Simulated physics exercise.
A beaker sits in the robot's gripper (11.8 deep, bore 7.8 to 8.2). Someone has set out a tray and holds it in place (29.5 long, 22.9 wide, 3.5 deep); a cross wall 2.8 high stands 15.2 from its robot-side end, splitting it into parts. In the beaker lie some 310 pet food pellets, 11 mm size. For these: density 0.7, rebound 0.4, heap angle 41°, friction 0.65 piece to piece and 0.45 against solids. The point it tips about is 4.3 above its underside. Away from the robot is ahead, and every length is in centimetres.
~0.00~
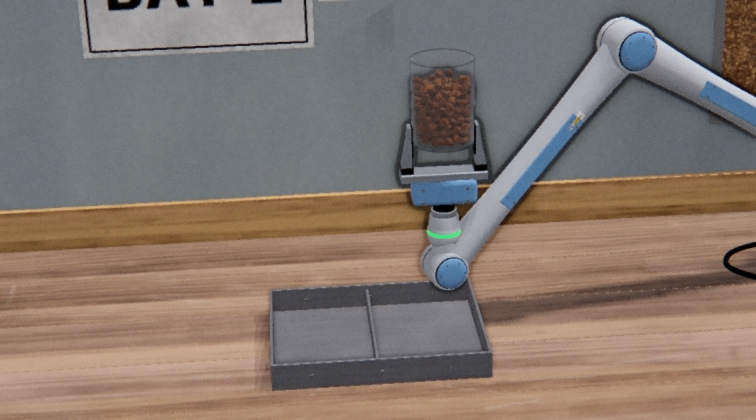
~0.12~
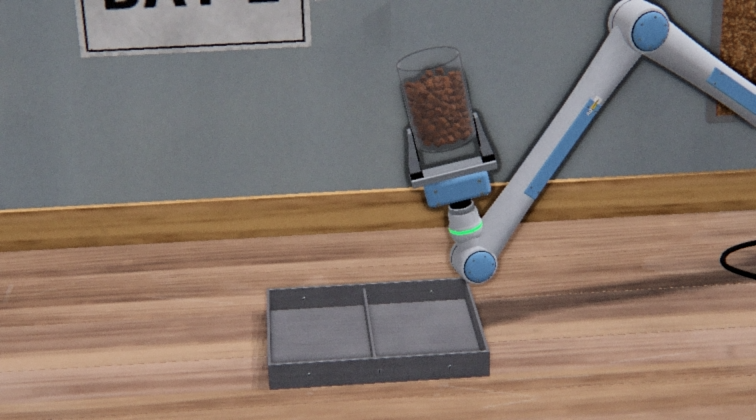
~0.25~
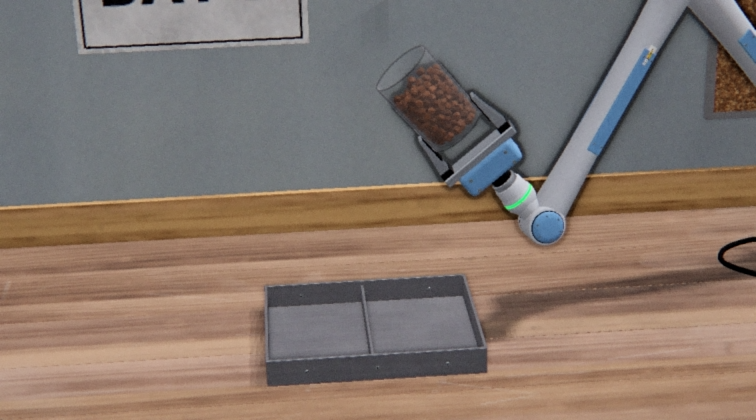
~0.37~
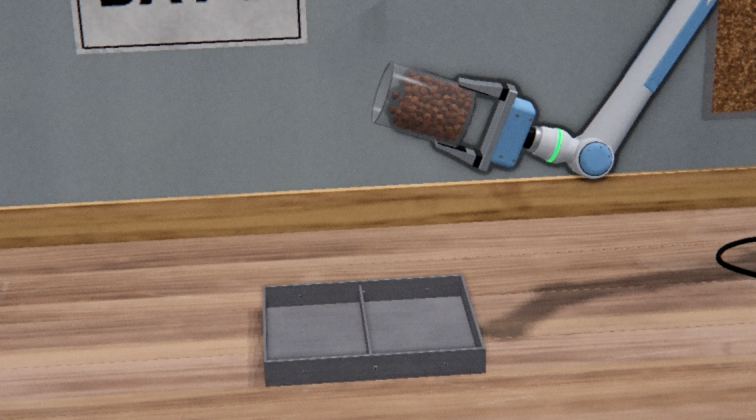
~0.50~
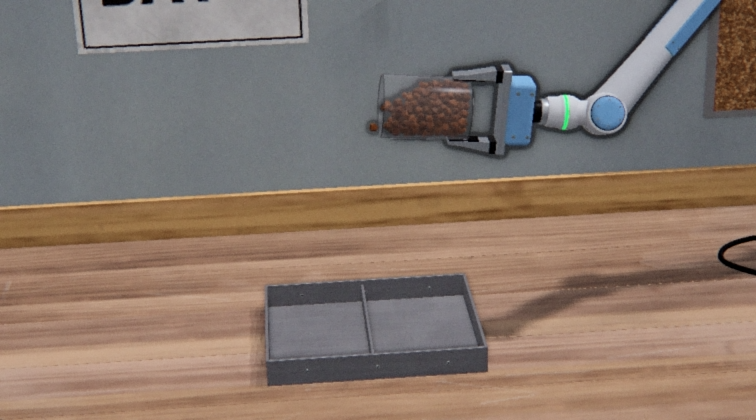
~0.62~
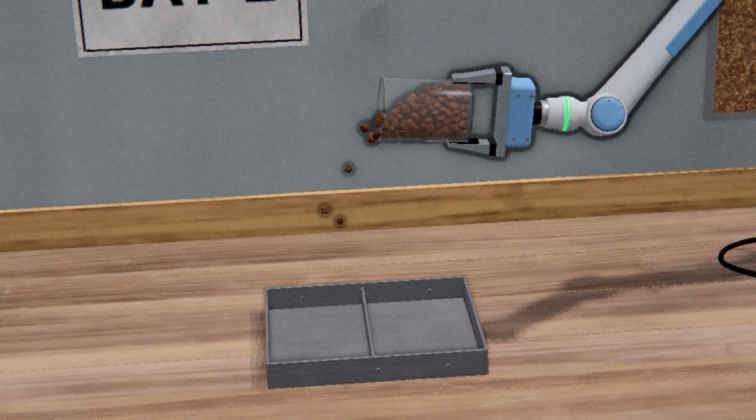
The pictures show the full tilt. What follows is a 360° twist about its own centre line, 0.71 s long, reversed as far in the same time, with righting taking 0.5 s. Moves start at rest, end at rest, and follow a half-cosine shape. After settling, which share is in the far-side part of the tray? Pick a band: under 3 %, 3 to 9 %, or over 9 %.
Over 9 %.
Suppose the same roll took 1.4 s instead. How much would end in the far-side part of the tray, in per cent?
Then: Approx. 40 %.
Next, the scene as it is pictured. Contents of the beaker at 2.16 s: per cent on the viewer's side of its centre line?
Estimated share: About 40 %.
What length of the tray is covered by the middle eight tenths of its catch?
About 12 cm.
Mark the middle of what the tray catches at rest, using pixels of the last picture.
The middle lies at roughly (332, 340).
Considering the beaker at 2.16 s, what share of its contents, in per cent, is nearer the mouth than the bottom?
About 40 percent is in the half nearer the mouth.
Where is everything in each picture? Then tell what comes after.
Beaker middle at (443, 101), upright; upper third of the load around (442, 91), from x 415 to 470, top at y 75; 313 in the beaker, in the first picture.
Beaker middle at (437, 101), tipped 11°; upper third of the load around (437, 91), from x 410 to 470, top at y 70, in the second picture.
Beaker middle at (430, 100), tipped 39°; upper third of the load around (432, 90), from x 395 to 470, top at y 70, in the third picture.
Beaker middle at (425, 105), tipped 69°; upper third of the load around (429, 93), from x 395 to 470, top at y 75, in the fourth picture.
Beaker middle at (426, 107), tipped 85°; upper third of the load around (438, 96), from x 375 to 465, top at y 85, in the fifth picture.
Beaker middle at (426, 110), tipped 85°; upper third of the load around (441, 101), from x 325 to 465, top at y 85; 309 in the beaker, 4 in flight or on a rim, in the sixth picture.
By 1.39 s, tipped 85°, highest piece 38 above the table; 260 in the beaker, 43 in the far-side part, 1 on the table or floor, 9 in flight or on a rim.
By 2.16 s, tipped 74°, highest piece 37 above the table; 221 in the beaker, 80 in the far-side part, 3 in the robot-side part, 1 on the table or floor, 8 in flight or on a rim.
By 2.74 s, upright, highest piece 39 above the table; 219 in the beaker, 89 in the far-side part, 3 in the robot-side part, 1 on the table or floor, 1 in flight or on a rim.
By 3.44 s, upright, highest piece 38 above the table; 219 in the beaker, 89 in the far-side part, 3 in the robot-side part, 1 on the table or floor, 1 in flight or on a rim.
Final count, 219 in the beaker, 89 in the far-side part, 3 in the robot-side part, 1 on the table or floor, 1 in flight or on a rim. That is 28 % in the far-side part of the tray.
